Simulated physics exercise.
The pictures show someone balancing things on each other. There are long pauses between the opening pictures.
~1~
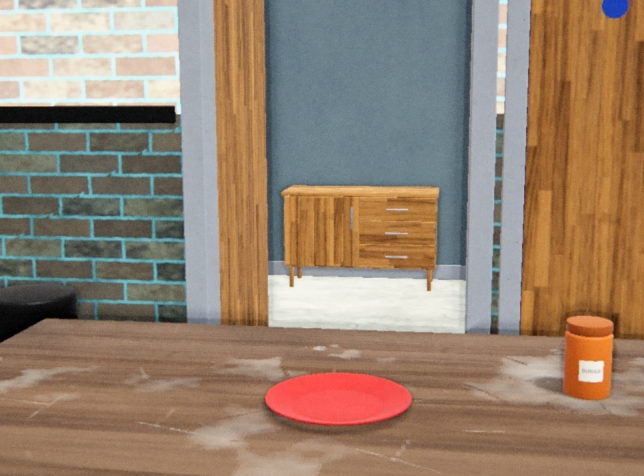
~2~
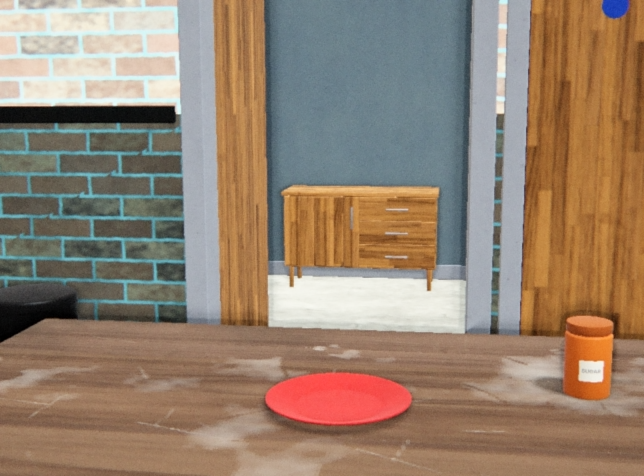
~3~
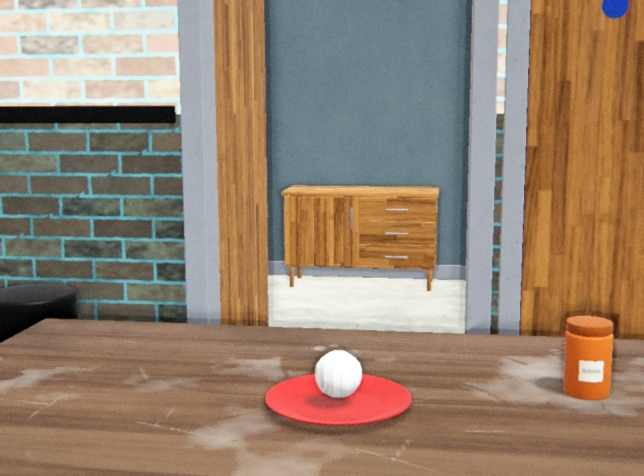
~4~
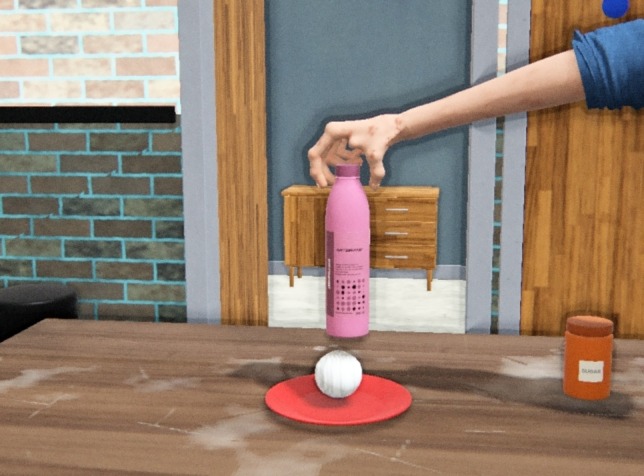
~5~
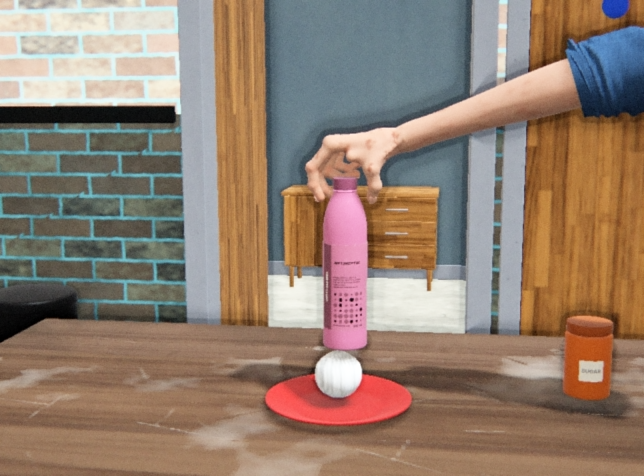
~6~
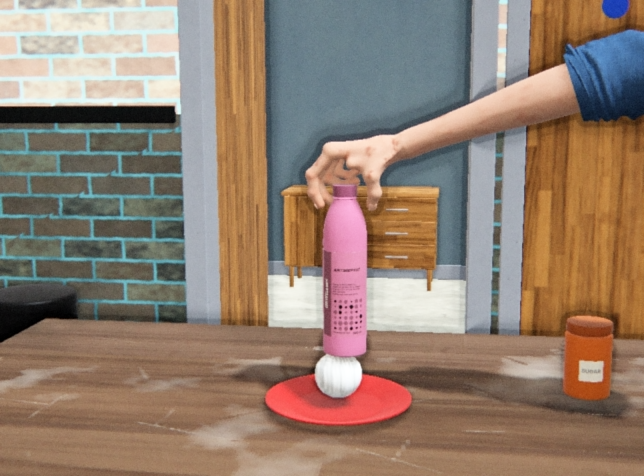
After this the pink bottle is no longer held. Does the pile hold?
The pile comes apart.
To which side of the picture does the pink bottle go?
It goes to the right.
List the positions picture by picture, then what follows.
The last thing is not in view yet, in the first picture.
The last thing is not in view yet; orange jar (588, 357), in the second picture.
The last thing is not in view yet; red plate (338, 402), in the third picture.
Still above its spot; pink bottle (348, 250); white onion (338, 374), in the fourth picture.
Still above its spot; pink bottle (345, 262); orange jar (588, 357), in the fifth picture.
Set down, still held; pink bottle (345, 270); red plate (338, 402), in the sixth picture.
Then, 0.60 s on from there, pink bottle now fallen.
Then, 0.70 s on from there, things are still on the move.
In the end, fallen, pink bottle; the other 3 unmoved. At the end, from the last picture's camera, pink bottle near (467, 389). The pile gives way.
